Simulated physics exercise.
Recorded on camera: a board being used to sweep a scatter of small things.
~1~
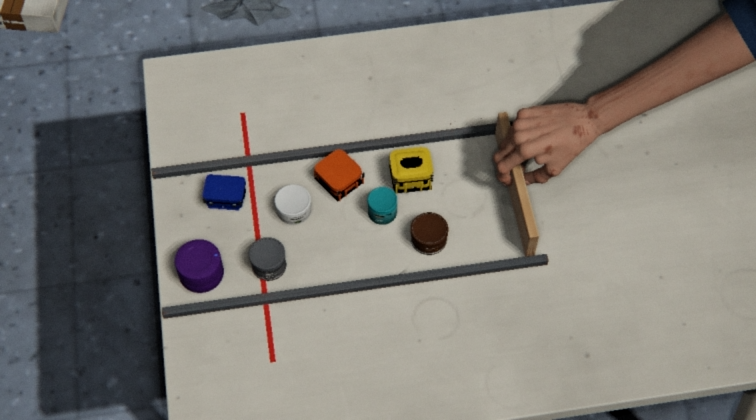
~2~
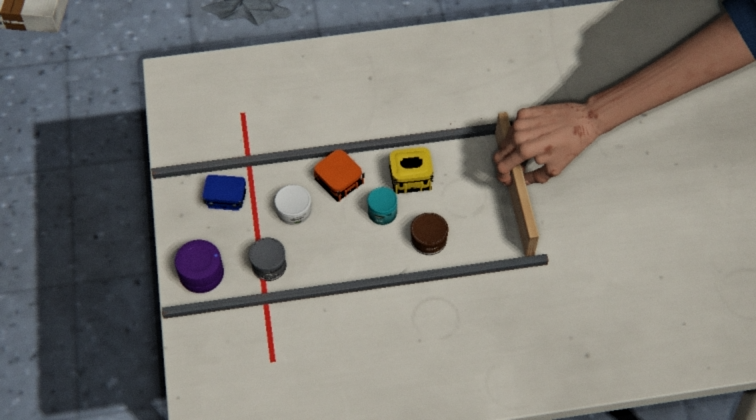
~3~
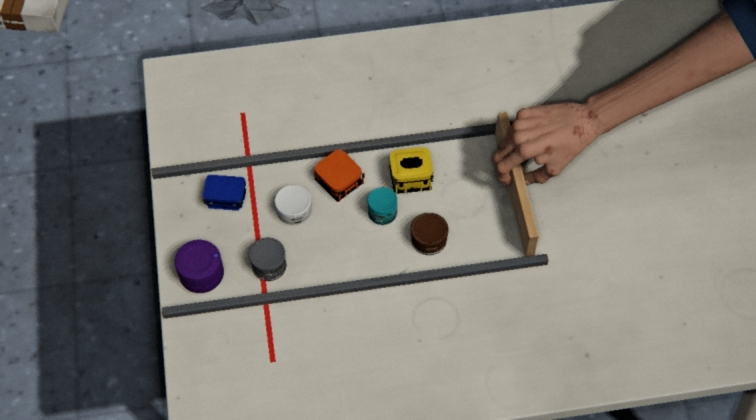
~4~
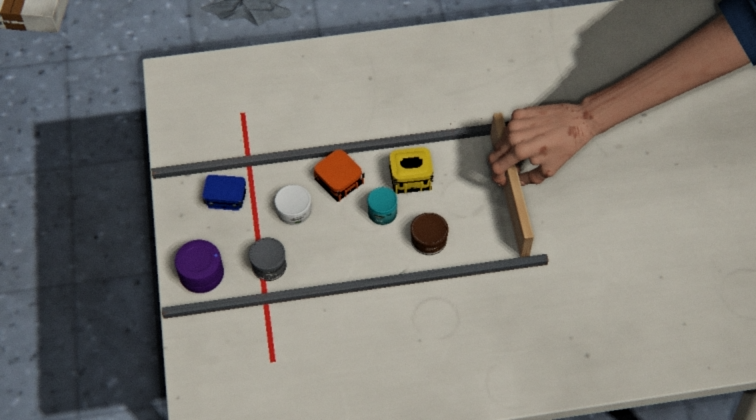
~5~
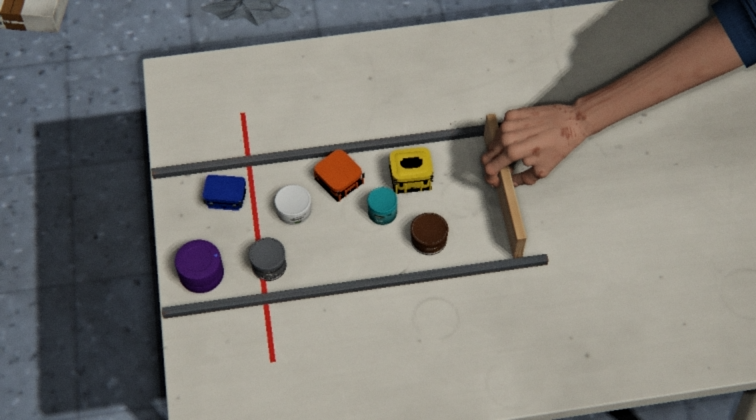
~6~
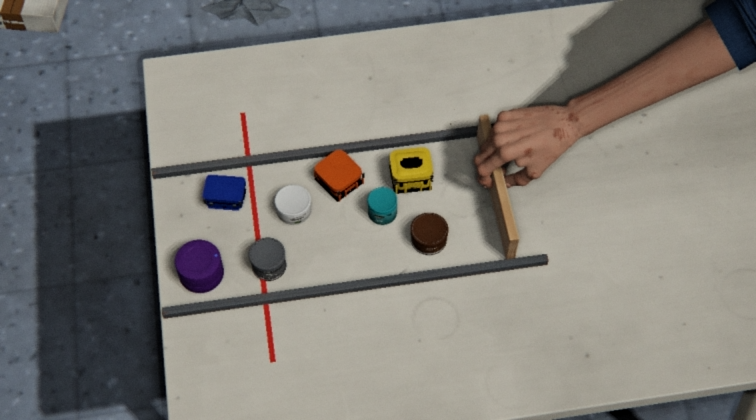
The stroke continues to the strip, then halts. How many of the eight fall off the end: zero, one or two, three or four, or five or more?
Missing: None.
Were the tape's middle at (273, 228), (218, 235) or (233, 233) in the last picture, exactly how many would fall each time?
Try 1: 0; try 2: 2; try 3: 2.
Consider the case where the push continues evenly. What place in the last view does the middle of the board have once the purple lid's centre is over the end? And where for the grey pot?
I'd say about (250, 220) for the first one and about (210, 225) for the second.
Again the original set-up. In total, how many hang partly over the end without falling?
Result: 2.
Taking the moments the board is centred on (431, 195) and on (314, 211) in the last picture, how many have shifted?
The count is 2 at the first point and 7 at the second.
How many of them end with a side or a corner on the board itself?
3 of them.
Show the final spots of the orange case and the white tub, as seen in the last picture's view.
Result: One at about (193, 186), the other at about (209, 231).
Soon after, none off yet; purple lid at rest near (200, 267); blue case at rest near (225, 193); grey pot at rest near (268, 259).
In the end, the number that fall off is zero.
